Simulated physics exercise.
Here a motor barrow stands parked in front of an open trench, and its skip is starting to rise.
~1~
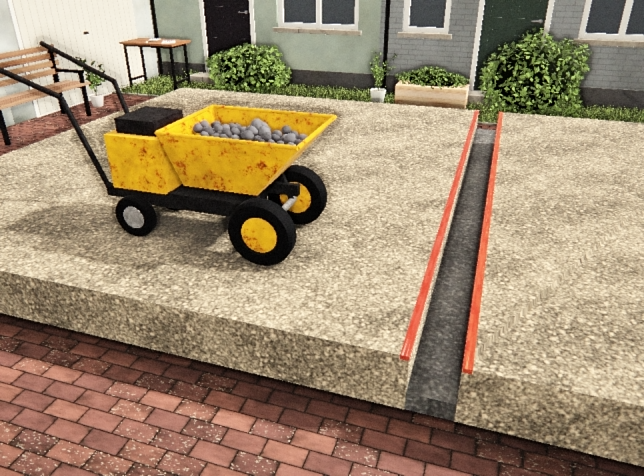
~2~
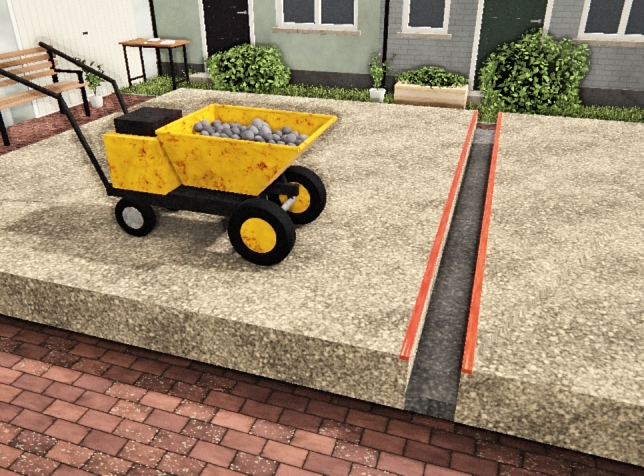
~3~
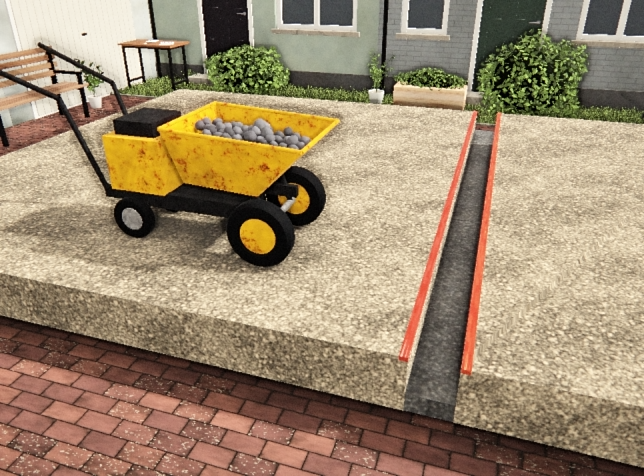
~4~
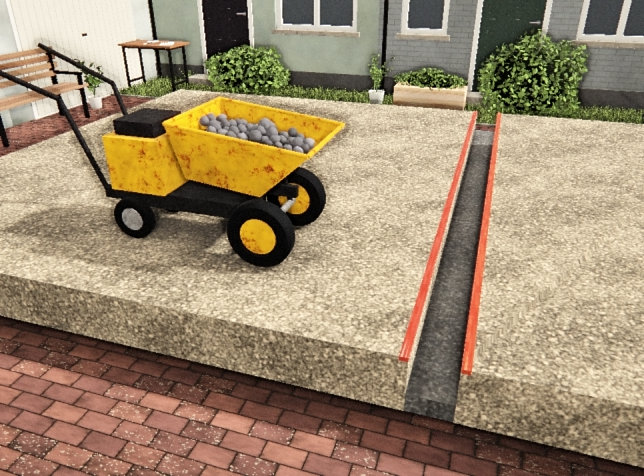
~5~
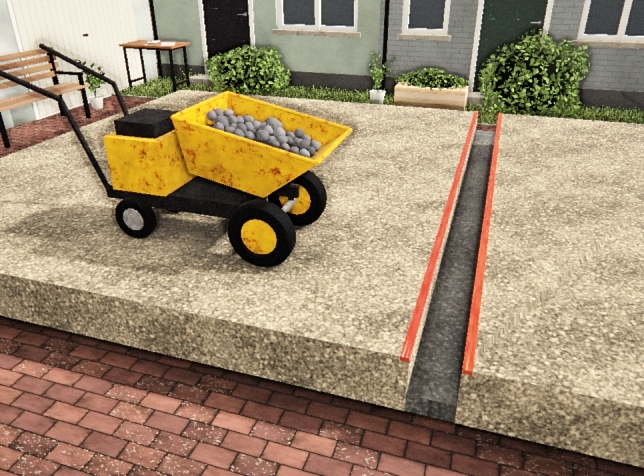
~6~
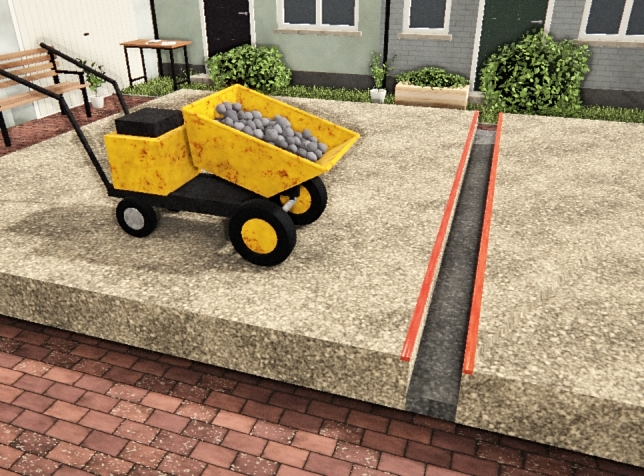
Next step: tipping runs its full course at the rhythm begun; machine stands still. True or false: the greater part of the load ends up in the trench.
False.
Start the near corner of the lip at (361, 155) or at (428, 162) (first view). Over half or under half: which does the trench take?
At the earlier place the greater portion ends between the edges, at the later place the lesser portion.
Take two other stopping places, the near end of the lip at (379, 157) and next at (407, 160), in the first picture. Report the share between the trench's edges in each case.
The share would be near 70 percent, and then near 10 percent.
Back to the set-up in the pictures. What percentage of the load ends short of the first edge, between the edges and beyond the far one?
Estimates - short: 45 in a hundred, between: 20 in a hundred, beyond: 0 in a hundred.
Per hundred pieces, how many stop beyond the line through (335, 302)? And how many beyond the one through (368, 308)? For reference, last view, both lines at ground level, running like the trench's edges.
Around 60 per cent for the first, around 50 per cent for the second.
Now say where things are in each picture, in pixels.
Lip of the skip (298, 148), level; top of the load (248, 136), round cobbles; first edge of the trench (417, 316); far edge (473, 326), the trench under half as wide as the skip, and about as deep as wide, in the first picture.
Lip of the skip (298, 149), level; top of the load (248, 136), in the second picture.
Lip of the skip (302, 153), tipped barely; top of the load (237, 133), in the third picture.
Lip of the skip (308, 157), tipped a little; top of the load (227, 133), in the fourth picture.
Lip of the skip (317, 163), tipped a little; top of the load (231, 130), in the fifth picture.
Lip of the skip (326, 170), tipped clearly; top of the load (239, 125); first edge of the trench (417, 316); far edge (474, 327), in the sixth picture.
Just after the last frame, skip tipped steeply; every one in the skip.
A moment on, skip tipped right over; roughly two thirds in the skip; roughly a quarter short of the trench; just a few in or heaped over the trench; just a few falling.
Further on, skip tipped right over; roughly a third in the skip; roughly half short of the trench; roughly a quarter in or heaped over the trench.
When it is over, skip tipped right over; roughly a third in the skip; roughly half short of the trench; roughly a quarter in or heaped over the trench; not one beyond it.
